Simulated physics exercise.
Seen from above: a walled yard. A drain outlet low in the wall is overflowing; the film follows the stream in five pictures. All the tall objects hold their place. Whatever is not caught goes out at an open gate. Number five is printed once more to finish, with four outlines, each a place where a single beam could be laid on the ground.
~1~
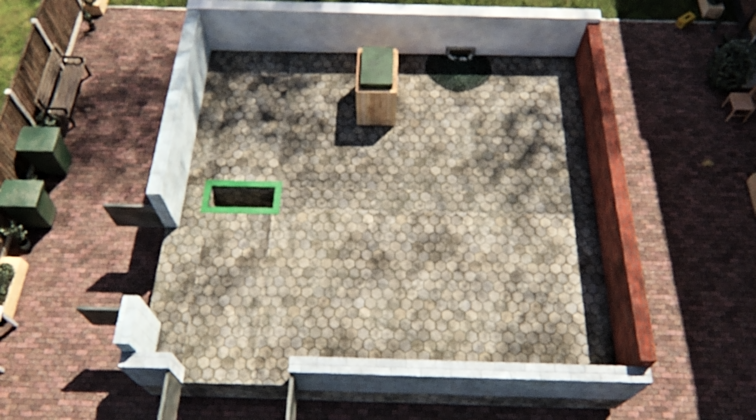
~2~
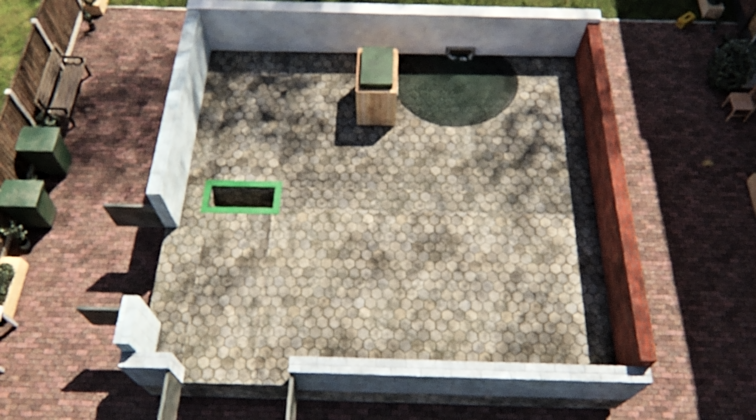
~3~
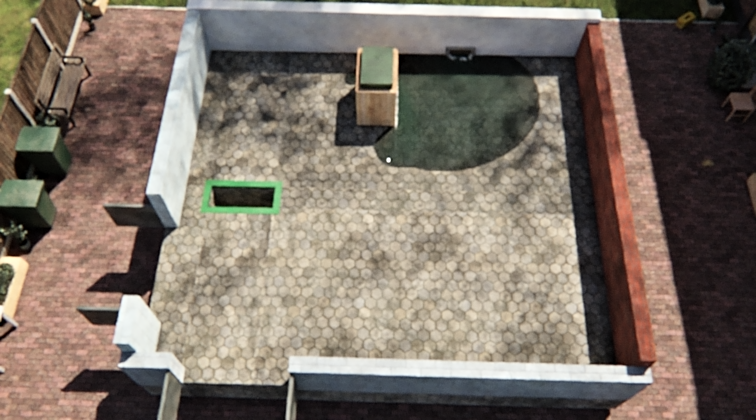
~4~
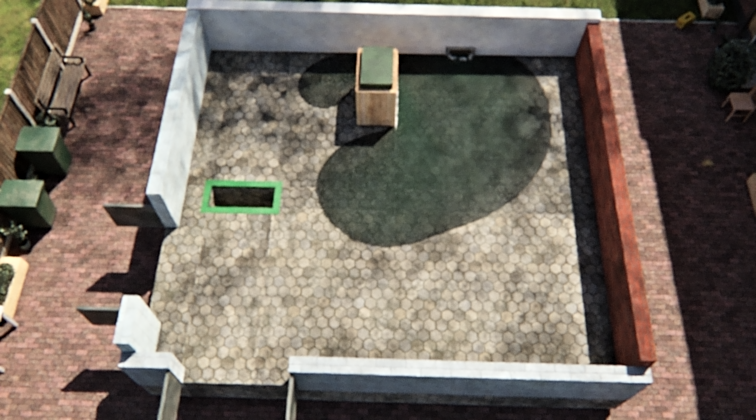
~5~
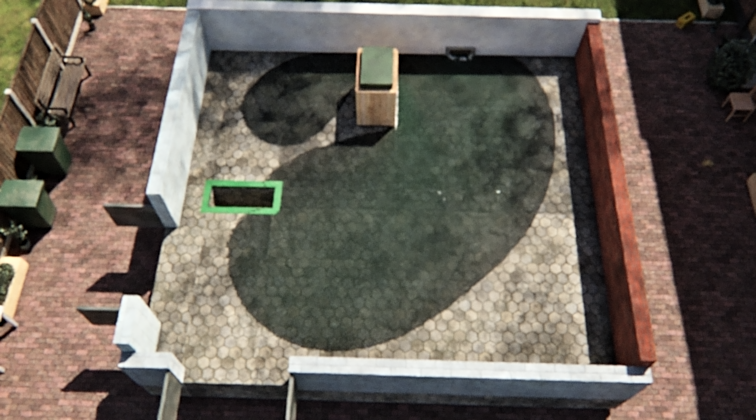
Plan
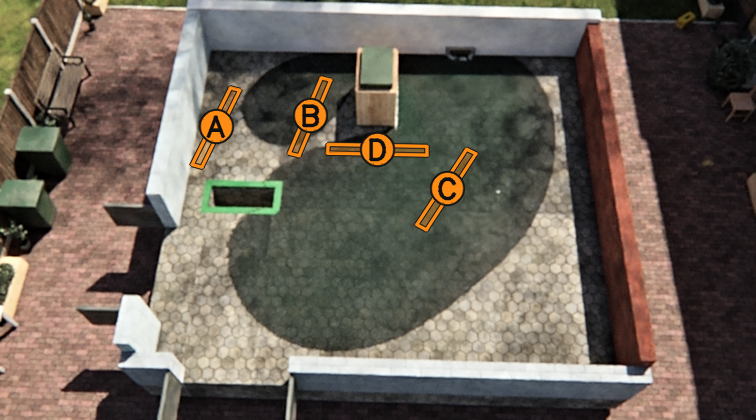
Dark green water spreads from the back wall around a wooden box across the paved yard.
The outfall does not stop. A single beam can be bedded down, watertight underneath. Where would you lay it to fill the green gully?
The answer is position D.
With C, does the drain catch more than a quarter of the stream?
No, it does not.
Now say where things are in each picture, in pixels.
Outfall at (460, 51); green gully at (242, 197); open gate at (170, 274); open gate at (240, 370); water covers 2 % of the ground and shows as far out as (484, 81); green gully still dry.
Water covers 7 % of the ground and shows as far out as (444, 121); green gully still dry.
Water covers 15 % of the ground and shows as far out as (378, 151); green gully still dry.
Water covers 28 % of the ground and shows as far out as (355, 232); green gully still dry.
Water covers 48 % of the ground and shows as far out as (293, 331); green gully still dry.
On the marked copy, A from (196, 165) to (235, 89); B from (294, 154) to (326, 79); C from (421, 227) to (471, 151); D from (327, 148) to (426, 150).
With A, about 12 % of the stream runs into the green gully, about 88 % out by the gates.
With B, about 11 % of the stream runs into the green gully, about 89 % out by the gates.
With C, about 12 % of the stream runs into the green gully, about 88 % out by the gates.
With D, about 22 % of the stream runs into the green gully, about 78 % out by the gates.
